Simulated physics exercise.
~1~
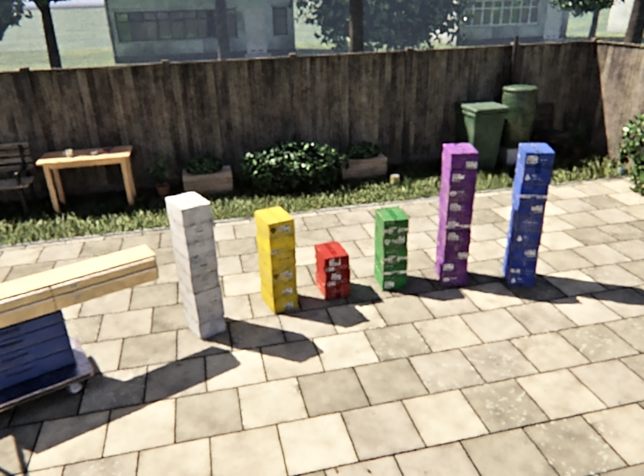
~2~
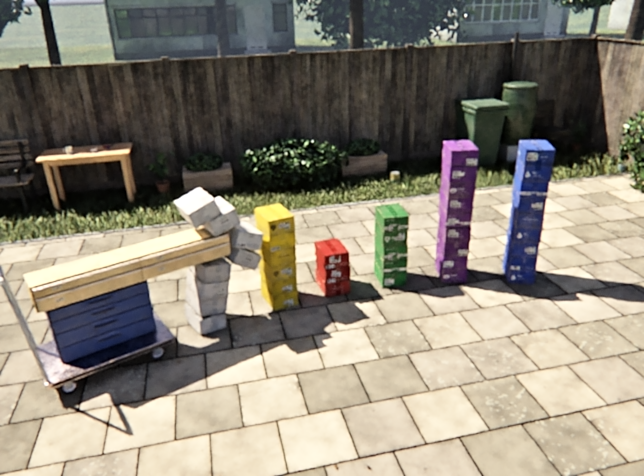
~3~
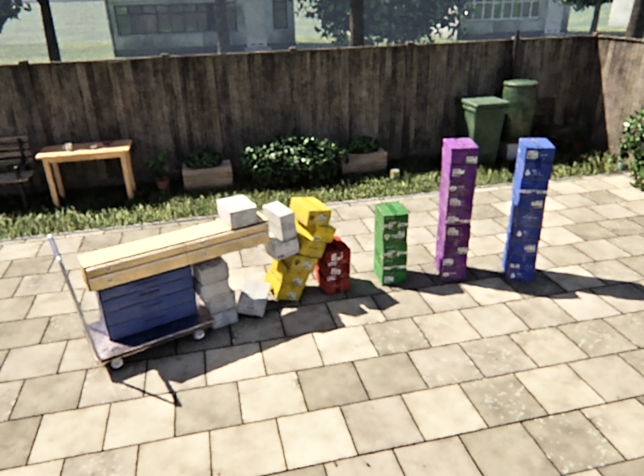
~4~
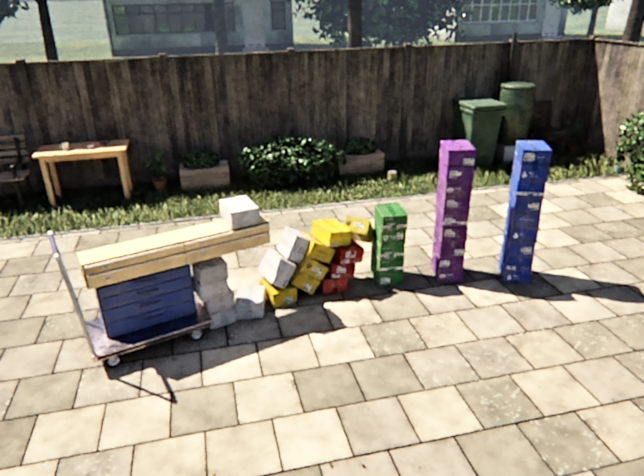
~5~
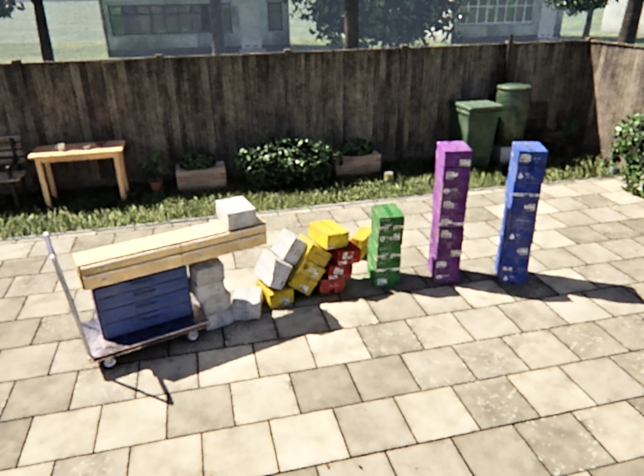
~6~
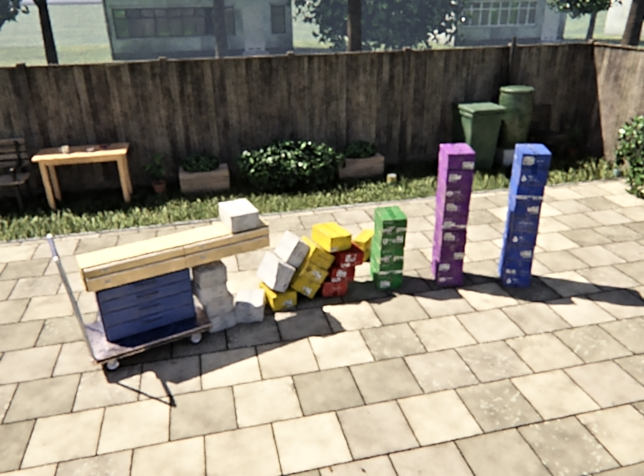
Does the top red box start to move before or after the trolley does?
It starts to move after the trolley does. The trolley is already rolling in from the left while the top red box is still in its place, and that box shifts only once the yellow stack tips against the red one.
